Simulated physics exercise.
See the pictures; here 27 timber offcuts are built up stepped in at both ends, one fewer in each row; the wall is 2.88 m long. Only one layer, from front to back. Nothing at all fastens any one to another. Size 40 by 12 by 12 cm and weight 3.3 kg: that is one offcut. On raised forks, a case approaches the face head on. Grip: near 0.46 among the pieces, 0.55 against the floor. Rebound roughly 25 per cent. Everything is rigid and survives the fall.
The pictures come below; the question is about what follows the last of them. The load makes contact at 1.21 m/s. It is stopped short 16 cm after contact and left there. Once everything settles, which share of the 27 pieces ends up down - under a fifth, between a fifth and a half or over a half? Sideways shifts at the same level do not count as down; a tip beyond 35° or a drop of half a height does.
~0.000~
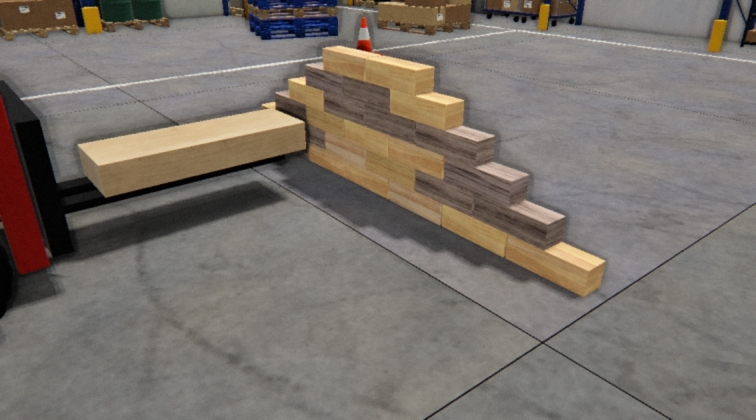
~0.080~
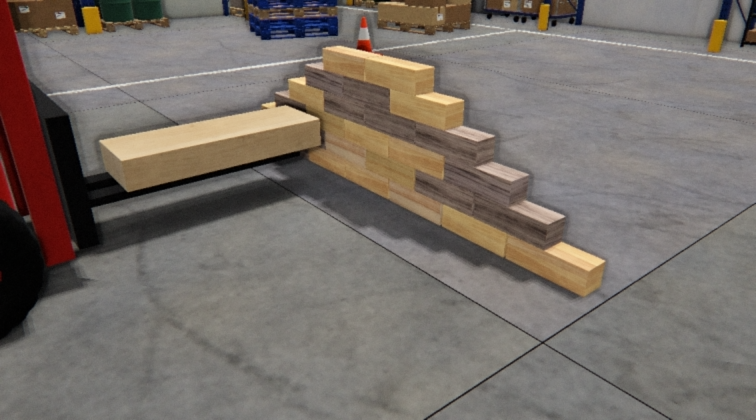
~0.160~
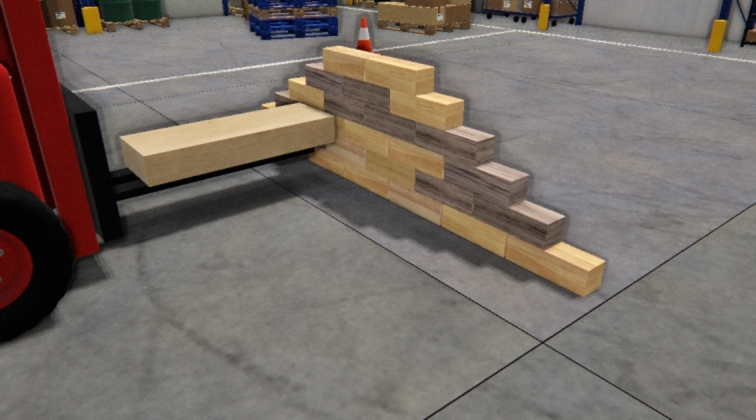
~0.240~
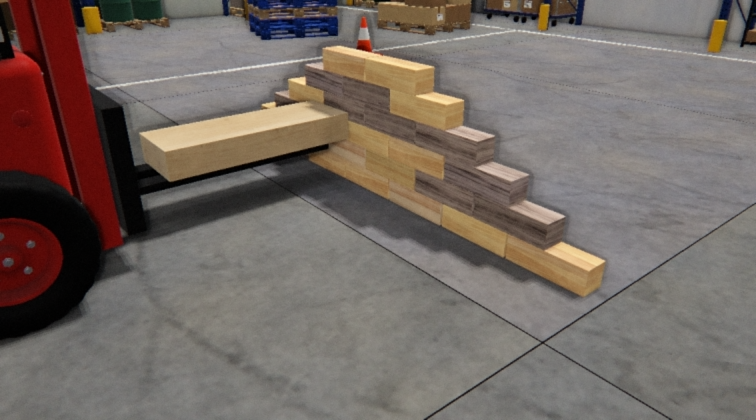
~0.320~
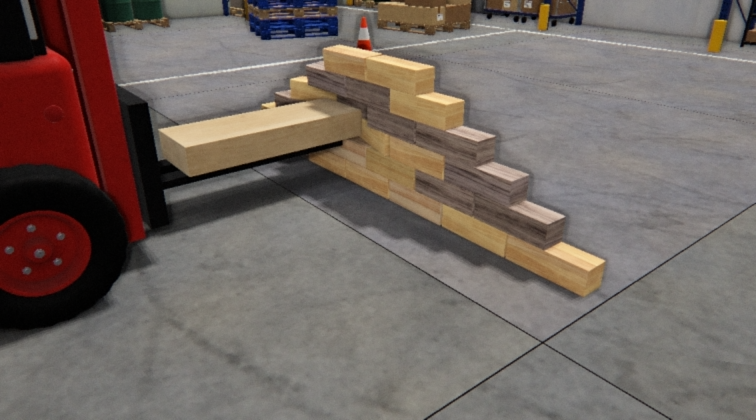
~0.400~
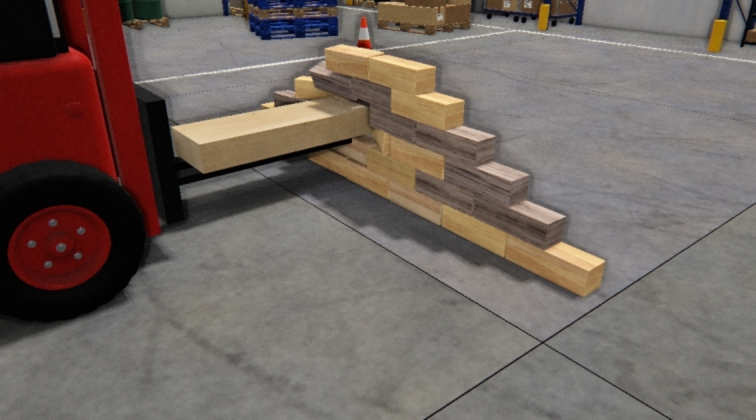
I would say between a fifth and a half.
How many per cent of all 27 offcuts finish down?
About 40%.
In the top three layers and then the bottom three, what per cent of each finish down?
From above it's 90%, from below it's 20%.
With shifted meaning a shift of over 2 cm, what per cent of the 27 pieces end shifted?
45 %.
By 0.62 s, 3 of the 27 offcuts down.
By 0.90 s, 11 of the 27 offcuts down.
When it is over (2.0 s), 11 of the 27 offcuts down. That is 41 per cent.
